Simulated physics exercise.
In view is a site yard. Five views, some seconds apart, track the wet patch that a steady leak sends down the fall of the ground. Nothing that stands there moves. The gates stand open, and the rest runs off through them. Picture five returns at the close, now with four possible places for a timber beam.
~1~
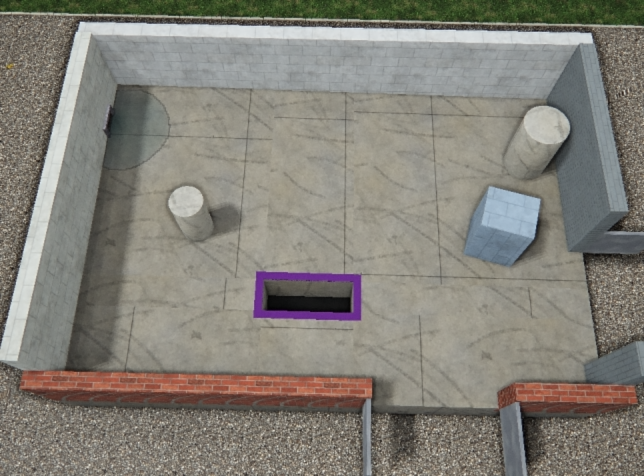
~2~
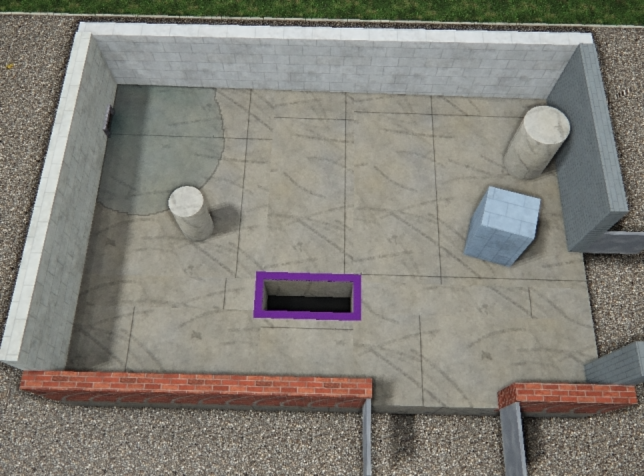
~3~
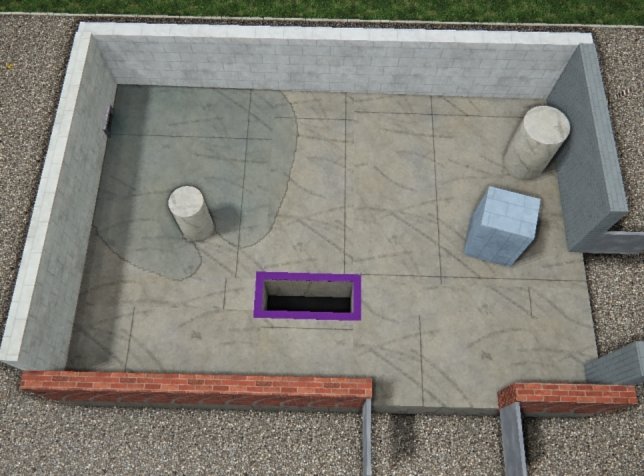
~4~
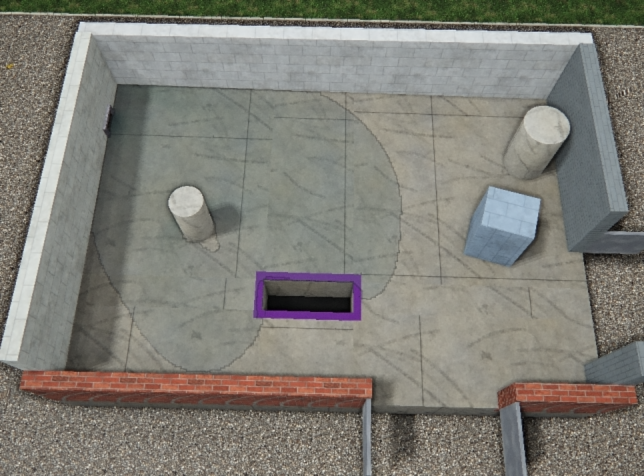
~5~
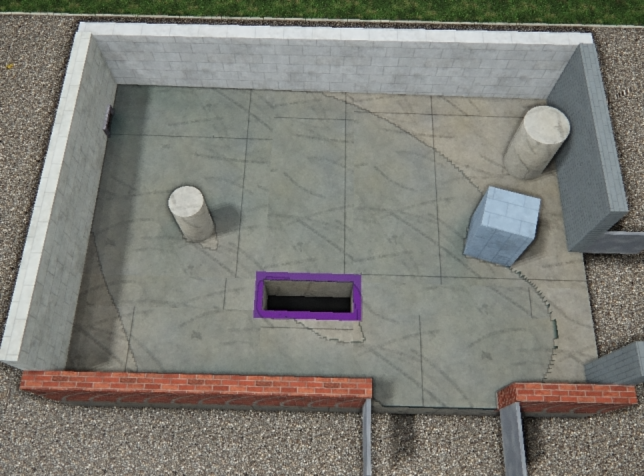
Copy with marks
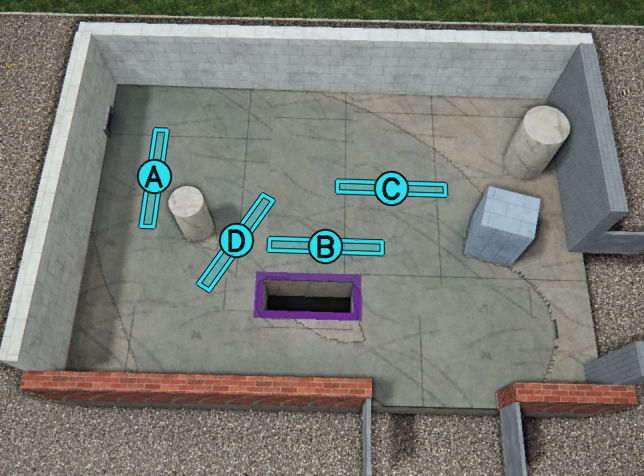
A thin, dark sheet of water spreads from the upper left corner of a walled concrete yard, seen from high above by a camera that stays still. It widens past a short pale cylinder toward a purple-rimmed rectangular drain in the lower middle, while a taller cylinder and a blue-grey block stand at right. The curved edge surrounds the drain, reaches the red brick wall's gap and passes the block's lower side.
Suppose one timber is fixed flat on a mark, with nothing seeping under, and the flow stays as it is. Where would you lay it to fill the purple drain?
Use place C.
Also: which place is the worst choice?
That would be D.
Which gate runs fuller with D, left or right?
The right one.
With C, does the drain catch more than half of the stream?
No.
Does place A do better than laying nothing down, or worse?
It is worse.
On the marked copy, A from (147, 226) to (161, 130); B from (269, 244) to (382, 247); C from (337, 186) to (445, 189); D from (203, 286) to (267, 197).
If A is chosen, about 14 % of the stream goes into the purple drain, about 86 % out by the gates.
If B is chosen, about 14 % of the stream goes into the purple drain, about 86 % out by the gates.
If C is chosen, about 29 % of the stream goes into the purple drain, about 71 % out by the gates.
If D is chosen, about 5 % of the stream goes into the purple drain, about 95 % out by the gates.
